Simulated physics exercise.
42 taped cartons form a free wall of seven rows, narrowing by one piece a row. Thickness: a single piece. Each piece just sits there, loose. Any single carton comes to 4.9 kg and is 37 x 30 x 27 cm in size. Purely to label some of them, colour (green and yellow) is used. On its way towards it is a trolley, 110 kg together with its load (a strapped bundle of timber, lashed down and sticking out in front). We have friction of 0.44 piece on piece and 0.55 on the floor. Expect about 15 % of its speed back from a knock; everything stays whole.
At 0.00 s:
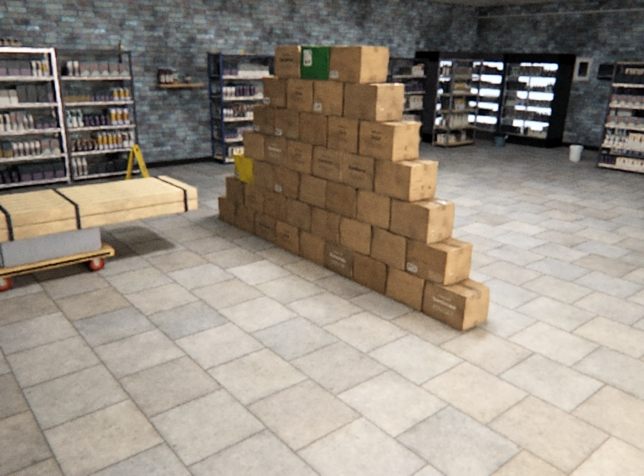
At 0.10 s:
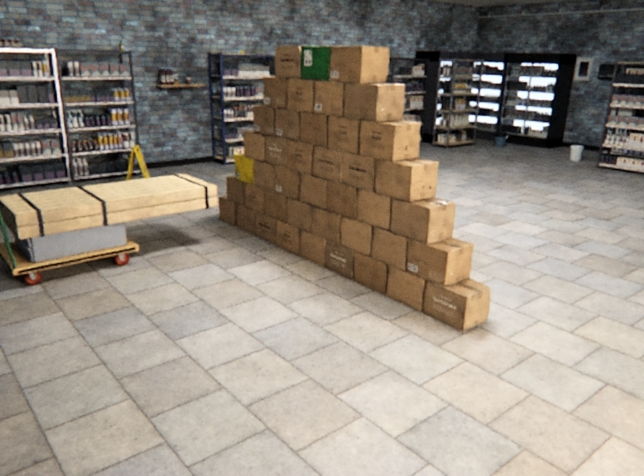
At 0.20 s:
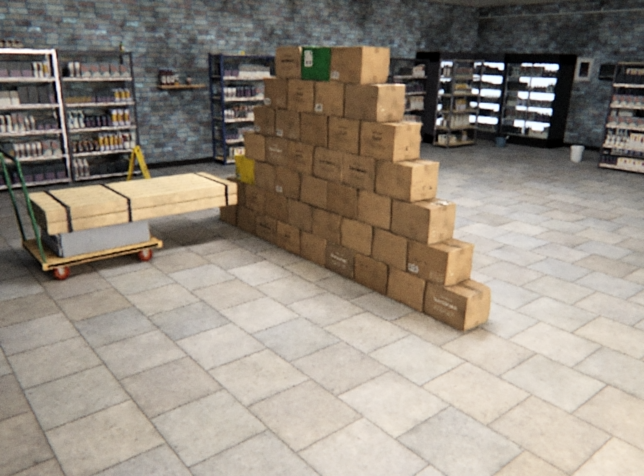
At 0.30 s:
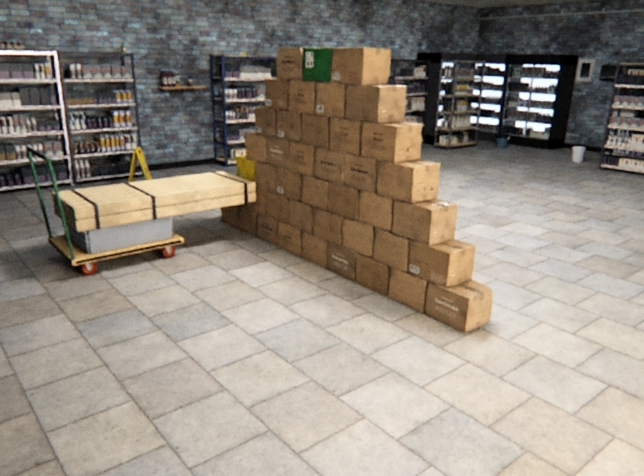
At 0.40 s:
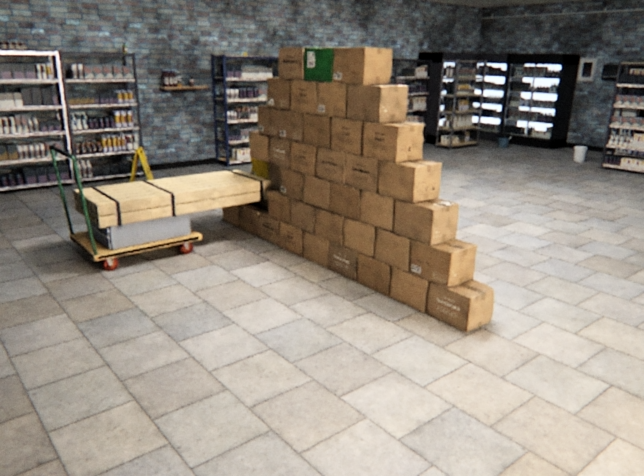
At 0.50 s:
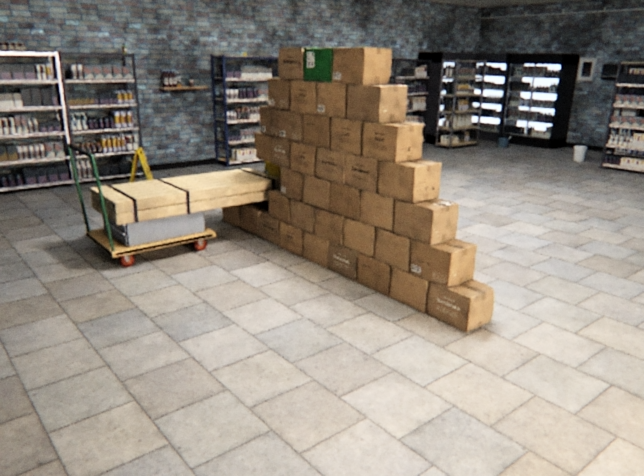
In a tiled storeroom, a trolley carrying strapped planks rolls rightward and pushes into a stepped wall of cardboard boxes, shifting some.
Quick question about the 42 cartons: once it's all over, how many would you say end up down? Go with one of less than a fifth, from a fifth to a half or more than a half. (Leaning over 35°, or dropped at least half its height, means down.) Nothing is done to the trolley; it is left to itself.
I'd say fewer than one in five.
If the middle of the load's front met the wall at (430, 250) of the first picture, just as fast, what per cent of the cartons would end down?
Roughly 10 per cent would be down.
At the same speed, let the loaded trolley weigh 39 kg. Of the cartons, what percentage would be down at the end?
Estimate: Some 30 per cent down.
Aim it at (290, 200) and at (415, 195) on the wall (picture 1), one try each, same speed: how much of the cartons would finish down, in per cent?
You'd see about 60 per cent down, then about 20 per cent.
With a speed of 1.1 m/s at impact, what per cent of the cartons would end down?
About 30%.
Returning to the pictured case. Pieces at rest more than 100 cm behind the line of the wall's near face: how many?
Around 0 of the pieces.
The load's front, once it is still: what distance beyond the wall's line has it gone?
It ends up roughly 125 cm beyond.
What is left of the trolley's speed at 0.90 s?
1.3 m/s.
Around 0.60 s, load 44 cm past the wall's line, still rolling; 1 of the 42 cartons down; yellow carton tipped 7°.
Around 0.90 s, load 84 cm past the wall's line, still rolling; 4 of the 42 cartons down; yellow carton on its side.
Around 1.36 s, load 1.21 m past the wall's line, still rolling; 4 of the 42 cartons down; yellow carton on its side.
Finally (3.4 s), load 1.24 m past the wall's line, stopped; 4 of the 42 cartons down; yellow carton on its side; green carton unmoved. That is 10 per cent. Seen by the last camera, middles, yellow carton near (339, 202), green carton near (331, 65).
